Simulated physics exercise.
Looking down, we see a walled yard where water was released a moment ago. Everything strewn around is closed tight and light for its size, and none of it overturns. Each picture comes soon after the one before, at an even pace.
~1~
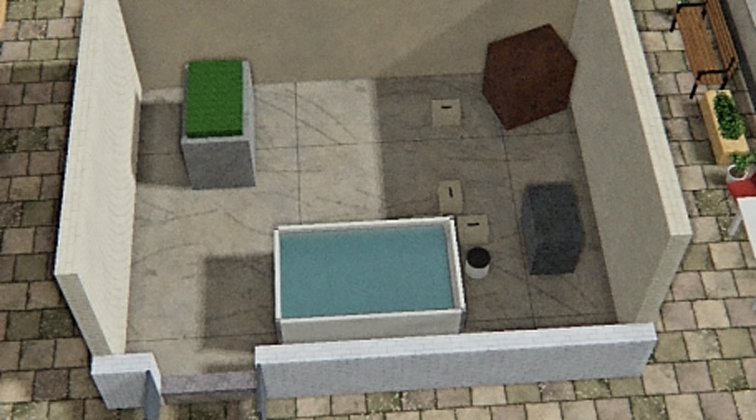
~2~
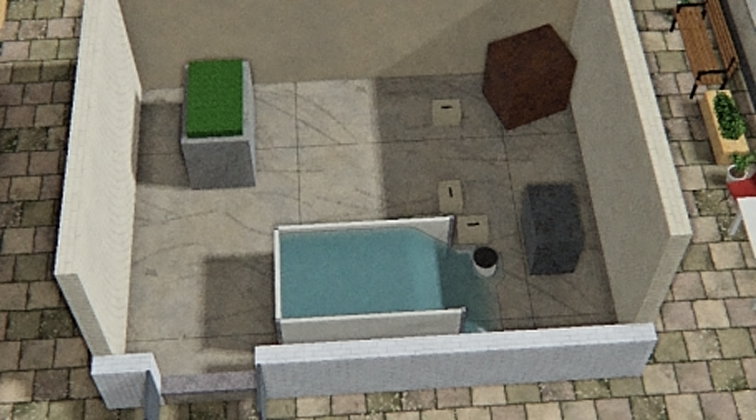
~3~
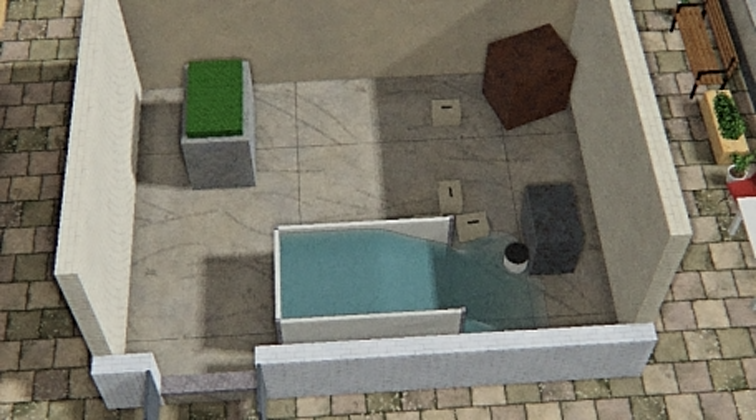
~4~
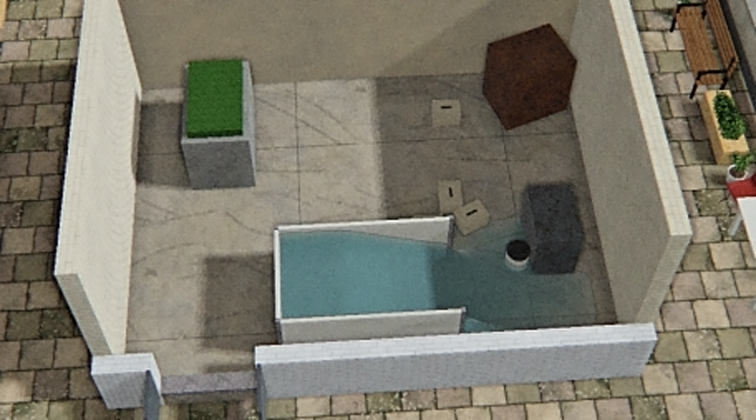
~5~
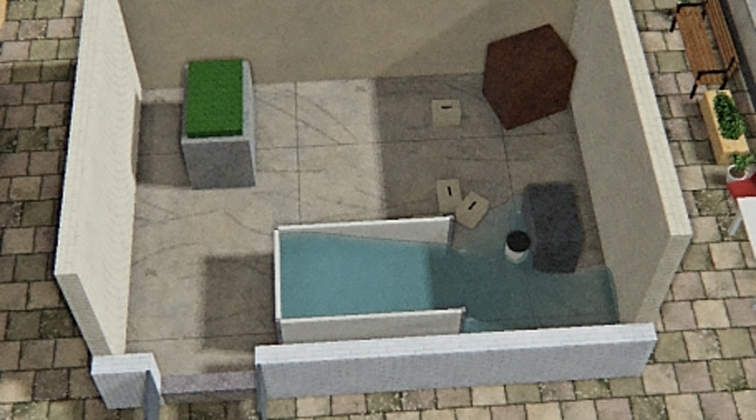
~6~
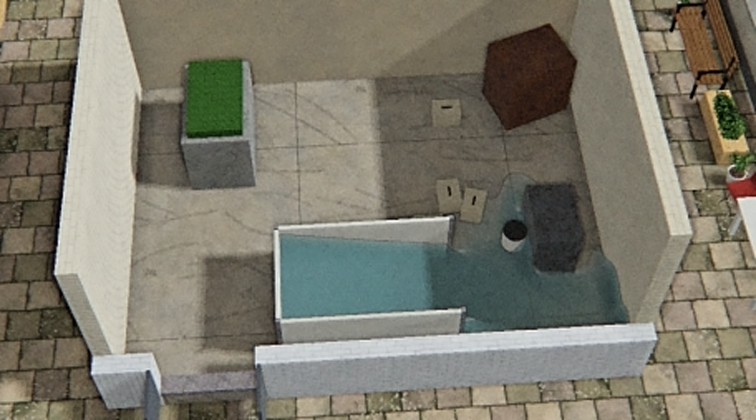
In a walled yard, water pours from the open right end of a white-walled tank and spreads across the paved floor. It pushes a small pail right toward a dark grey block, then shifts and turns a nearby pale tote. As the water reaches the right wall, the pail drifts slightly back.
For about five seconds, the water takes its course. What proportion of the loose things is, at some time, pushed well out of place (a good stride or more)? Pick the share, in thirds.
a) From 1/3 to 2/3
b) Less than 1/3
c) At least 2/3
(c) At least 2/3.
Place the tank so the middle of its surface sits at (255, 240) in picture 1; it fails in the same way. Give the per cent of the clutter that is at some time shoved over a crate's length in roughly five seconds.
My guess is about 100 percent of them.
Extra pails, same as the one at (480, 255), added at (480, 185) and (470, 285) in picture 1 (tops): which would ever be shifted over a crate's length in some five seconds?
First goes the distance, second goes the distance.
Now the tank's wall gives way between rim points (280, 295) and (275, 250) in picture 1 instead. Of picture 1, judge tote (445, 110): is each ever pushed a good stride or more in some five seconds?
Answer: Distance reached.
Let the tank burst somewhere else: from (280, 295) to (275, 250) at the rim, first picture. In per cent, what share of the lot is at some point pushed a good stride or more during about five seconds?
20 percent, give or take.
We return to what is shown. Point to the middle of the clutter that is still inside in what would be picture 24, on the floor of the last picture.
What remains is centred near (364, 163).
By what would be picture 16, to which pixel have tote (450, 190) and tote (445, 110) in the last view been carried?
Roughly (405, 195) and (426, 72).
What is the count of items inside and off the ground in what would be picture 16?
Total: 1.
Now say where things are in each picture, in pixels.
A pail at (478, 257) rests on the ground; a tote at (473, 225), on the bottom; 0 of 5 have shifted, in the first frame.
A pail at (486, 257), on the bottom, close to its start; a tote at (473, 225), on the bottom; 1 of 5 have shifted, in the second frame.
A pail at (517, 253), on the bottom, a stride from its start; a tote at (473, 222) rests on the ground, close to its start; 1 of 5 have shifted, in the third frame.
A pail at (519, 250), afloat, a stride from its start; a tote at (472, 213) rests on the ground, close to its start; 2 of 5 have shifted, in the fourth frame.
A pail at (519, 241), afloat, a stride from its start; a tote at (472, 206) rests on the ground, a stride from its start; 2 of 5 have shifted, in the fifth frame.
A pail at (515, 230), afloat, a stride from its start; a tote at (474, 201) rests on the ground, a stride from its start; 2 of 5 have shifted, in the sixth frame.
A moment on, 2 of 5 are well off their spots; 1 afloat.
Next, 4 of 5 are well off their spots; 1 afloat.
Later, 4 of 5 are well off their spots; 1 afloat.
In the end, 4 of 5 are well off their spots, and 4 have been at some point; 3 afloat.
